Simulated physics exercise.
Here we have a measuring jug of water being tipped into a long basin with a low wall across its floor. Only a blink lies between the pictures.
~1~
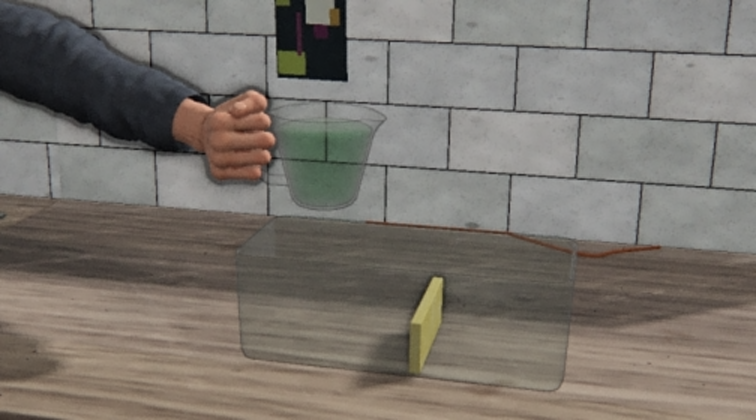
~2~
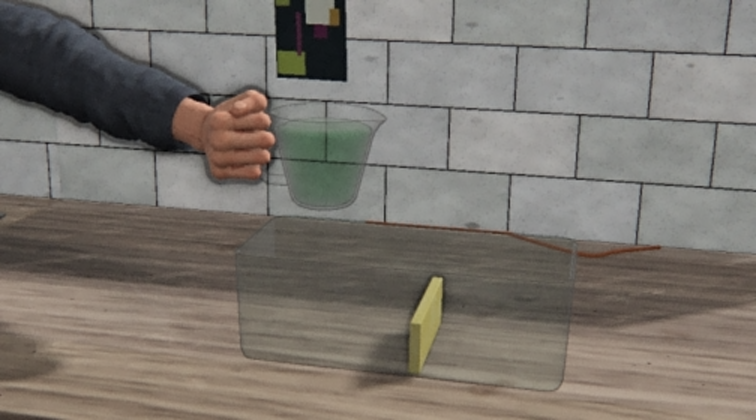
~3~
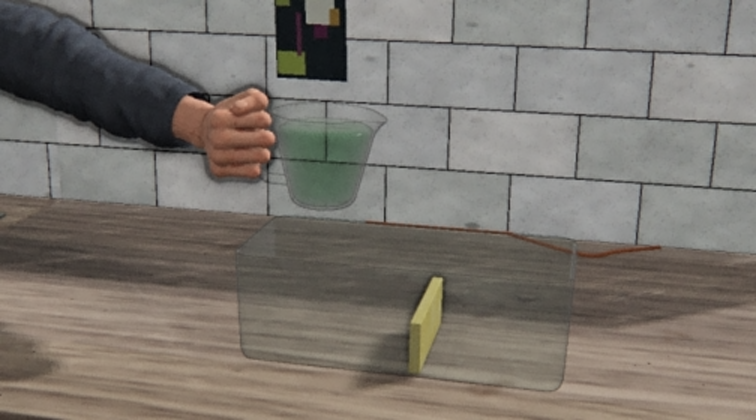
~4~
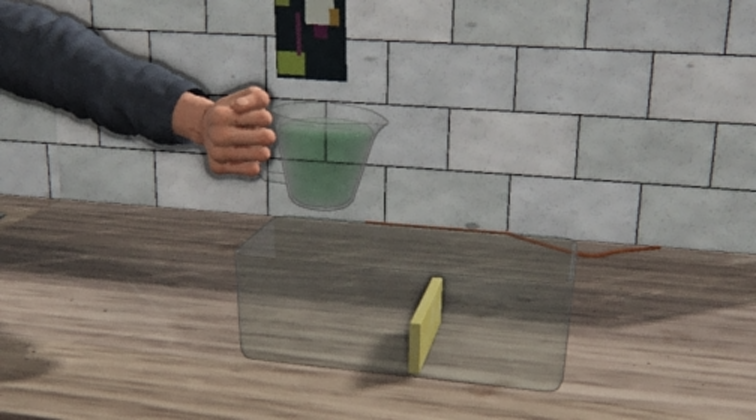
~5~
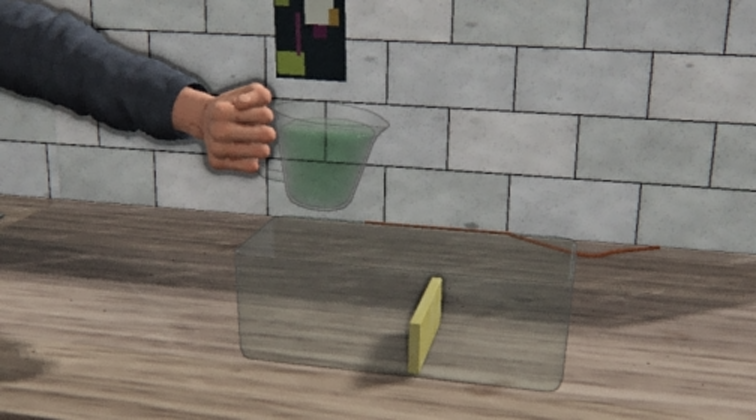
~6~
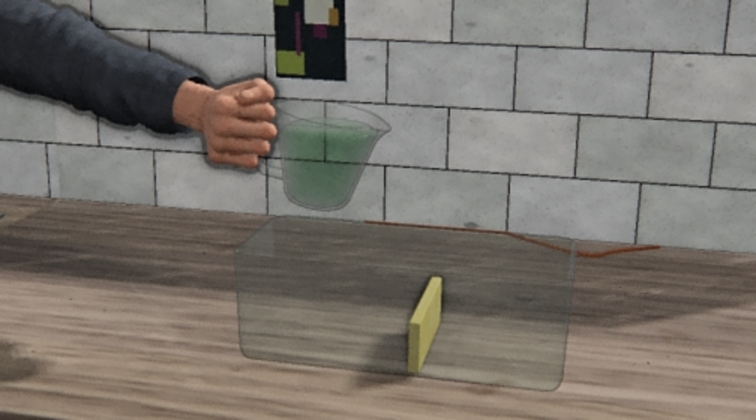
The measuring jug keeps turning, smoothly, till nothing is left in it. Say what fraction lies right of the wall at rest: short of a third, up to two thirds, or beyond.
The share right of the wall is between a third and two thirds.
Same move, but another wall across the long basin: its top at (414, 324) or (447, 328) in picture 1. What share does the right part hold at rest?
The first gives 80 %, the second 35 %.
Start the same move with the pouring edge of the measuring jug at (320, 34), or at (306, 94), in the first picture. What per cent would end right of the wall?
About 5 and 0 per cent.
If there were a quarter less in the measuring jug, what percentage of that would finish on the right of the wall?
Near 45 %.
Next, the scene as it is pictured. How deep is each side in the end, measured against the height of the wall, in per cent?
Left: 10 %. Right: 20 %.
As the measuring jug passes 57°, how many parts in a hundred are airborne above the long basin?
Close to 15 per cent.
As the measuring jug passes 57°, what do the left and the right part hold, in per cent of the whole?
Near 0 on the left, 10 on the right.
A moment on, the tilt is 57° and 73 per cent is still to pour, 1 is left of the wall and 9 right of it.
Next, the tilt is 89° and 19 per cent is still to pour, 17 is left of the wall and 54 right of it.
Then the tilt is 96° and 0 per cent is still to pour, 40 is left of the wall and 59 right of it.
Later the tilt is 96° and 0 per cent is still to pour, 41 is left of the wall and 59 right of it.
In the end 41 per cent lies left of the wall, 59 right of it and 0 outside.
